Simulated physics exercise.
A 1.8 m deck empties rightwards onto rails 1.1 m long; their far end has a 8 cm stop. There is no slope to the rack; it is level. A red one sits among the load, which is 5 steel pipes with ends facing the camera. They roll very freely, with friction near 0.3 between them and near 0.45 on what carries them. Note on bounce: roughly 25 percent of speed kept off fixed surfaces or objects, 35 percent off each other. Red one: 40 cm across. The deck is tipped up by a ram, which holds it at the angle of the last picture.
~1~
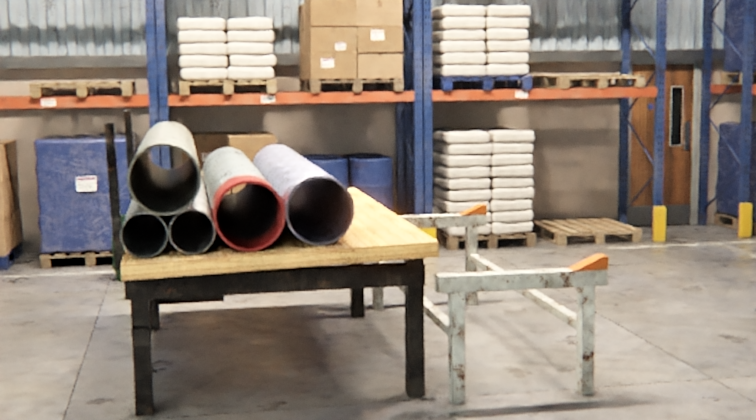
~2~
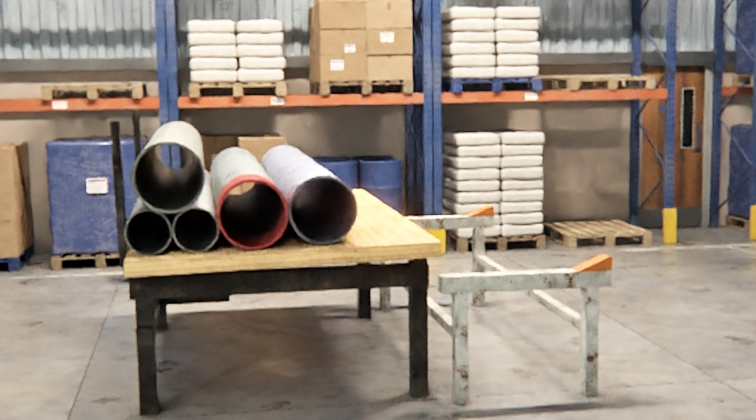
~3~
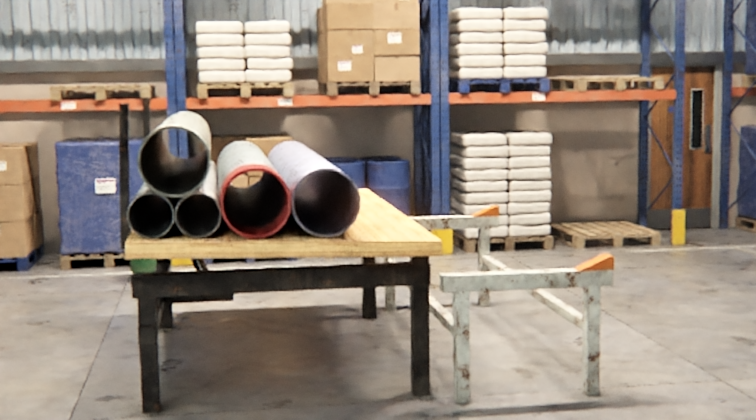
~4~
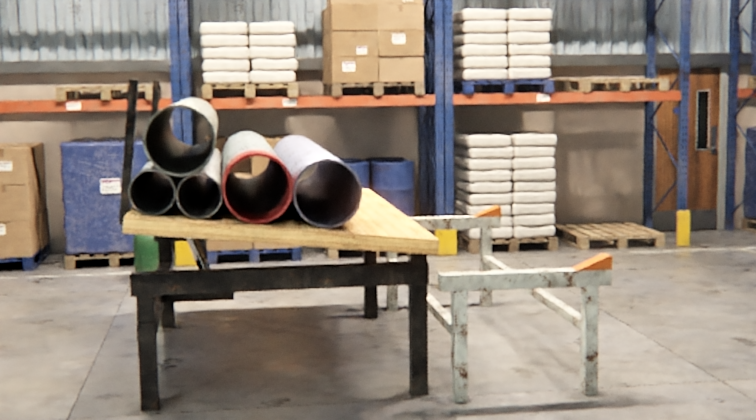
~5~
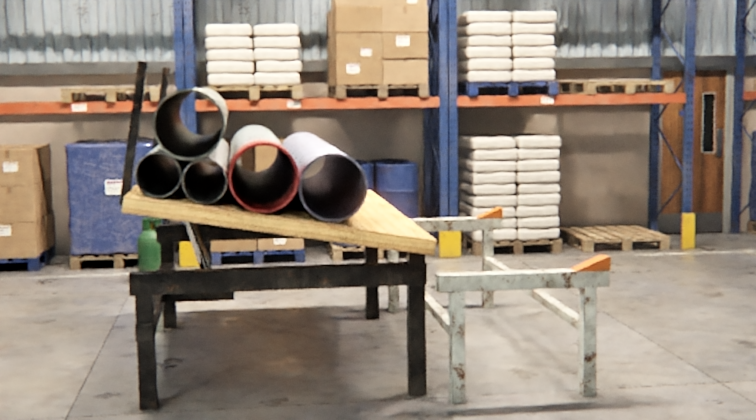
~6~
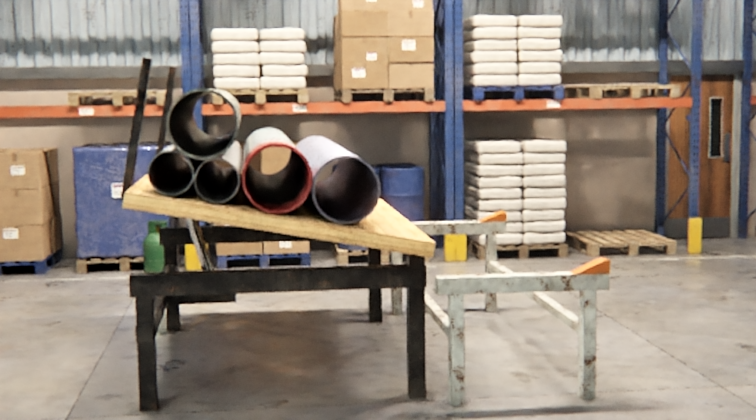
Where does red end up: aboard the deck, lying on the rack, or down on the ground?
It ends up down on the ground.
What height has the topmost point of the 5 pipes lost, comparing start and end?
About 20 cm.
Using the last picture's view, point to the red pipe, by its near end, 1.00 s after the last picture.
I'd put it somewhere around (430, 204) in that view.
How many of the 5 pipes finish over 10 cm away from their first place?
If you add them all up, you get 5.
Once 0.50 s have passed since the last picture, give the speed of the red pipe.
Near 0.9 m/s at that time.
Then, 0.5 s past the sixth picture, red is on the deck, 60 cm from the hinge, rolling right; 0 of 5 over the stop.
Then, 1.0 s past the sixth picture, red is on the deck, 5 cm from the hinge, rolling right; 0 of 5 over the stop.
Then, 1.6 s past the sixth picture, red is on the rack, 45 cm from the rack's far end, rolling right; 0 of 5 over the stop.
Then, 2.3 s past the sixth picture, red is beyond the stop and falling; 2 of 5 over the stop.
Finally (5.8 s after the last picture), red is over the stop, on the ground; 2 of 5 over the stop.
